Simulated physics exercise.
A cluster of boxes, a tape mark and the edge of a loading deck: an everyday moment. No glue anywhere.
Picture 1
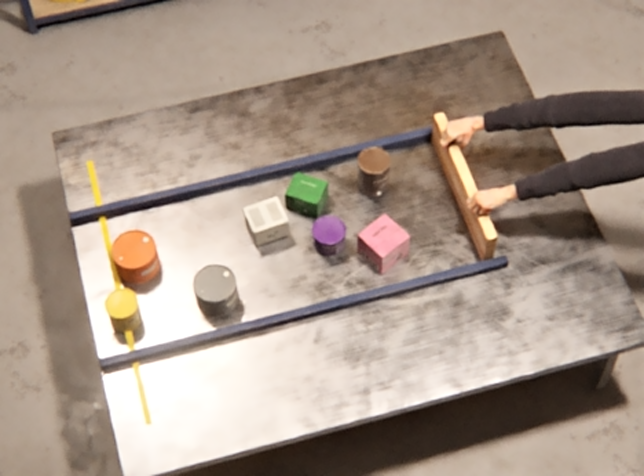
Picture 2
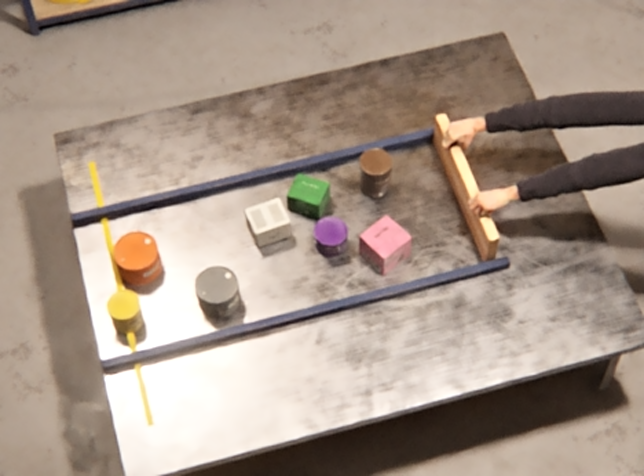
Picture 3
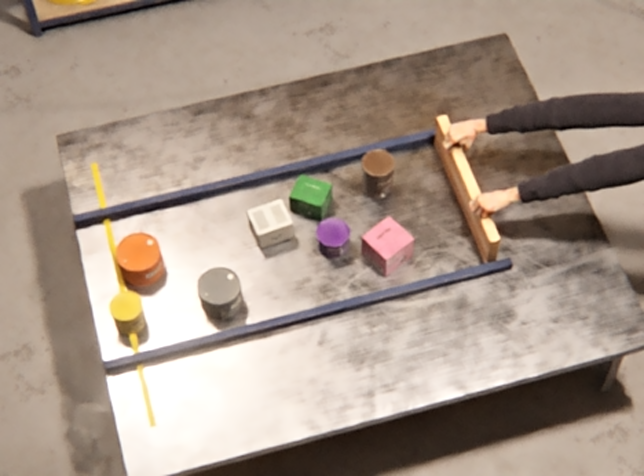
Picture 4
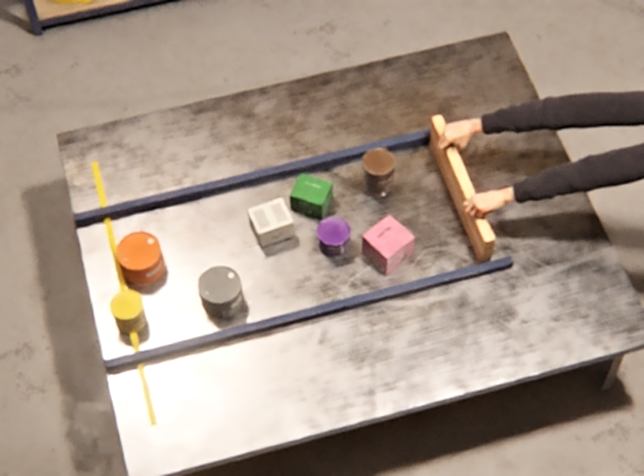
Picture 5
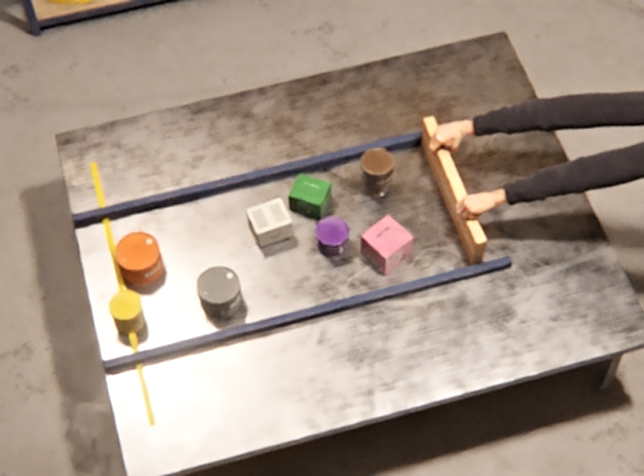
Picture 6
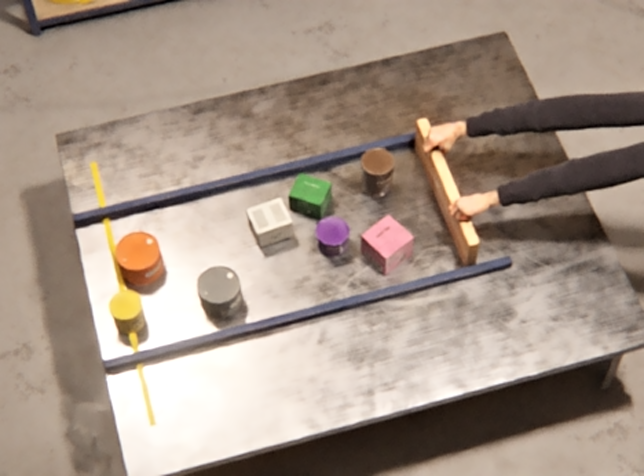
Two hands holding a wooden plank between blue rails, then sliding it slightly left toward still, scattered coloured containers and boxes.
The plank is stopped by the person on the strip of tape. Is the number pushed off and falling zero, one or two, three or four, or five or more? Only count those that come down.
It is five or more.
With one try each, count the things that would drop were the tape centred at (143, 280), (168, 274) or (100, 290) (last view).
In that order 3, 2 and 8.
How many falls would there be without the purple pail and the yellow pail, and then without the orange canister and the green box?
First 3, then 3.
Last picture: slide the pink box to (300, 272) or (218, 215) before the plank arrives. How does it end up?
First place: It stays up; second place: It goes off.
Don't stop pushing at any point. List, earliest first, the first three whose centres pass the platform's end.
Sequence: Yellow pail, then orange canister, then grey canister.
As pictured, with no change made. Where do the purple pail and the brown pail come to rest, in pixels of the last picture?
Final positions: Near (105, 290); near (93, 241).
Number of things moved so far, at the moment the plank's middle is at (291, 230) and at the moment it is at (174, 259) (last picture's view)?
I make it 5 at the first spot and 8 at the other.
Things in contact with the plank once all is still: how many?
It touches 3.
A little later, none off yet; yellow pail at rest near (128, 312); orange canister at rest near (140, 258); grey canister at rest near (220, 291).
Next, none off yet; yellow pail shifted about its own width near (95, 320); orange canister shifted about its own width near (95, 267); grey canister shifted well along near (134, 314).
When it is over, the number that fall off is five or more; down, green box, white tote, grey canister, orange canister and yellow pail.
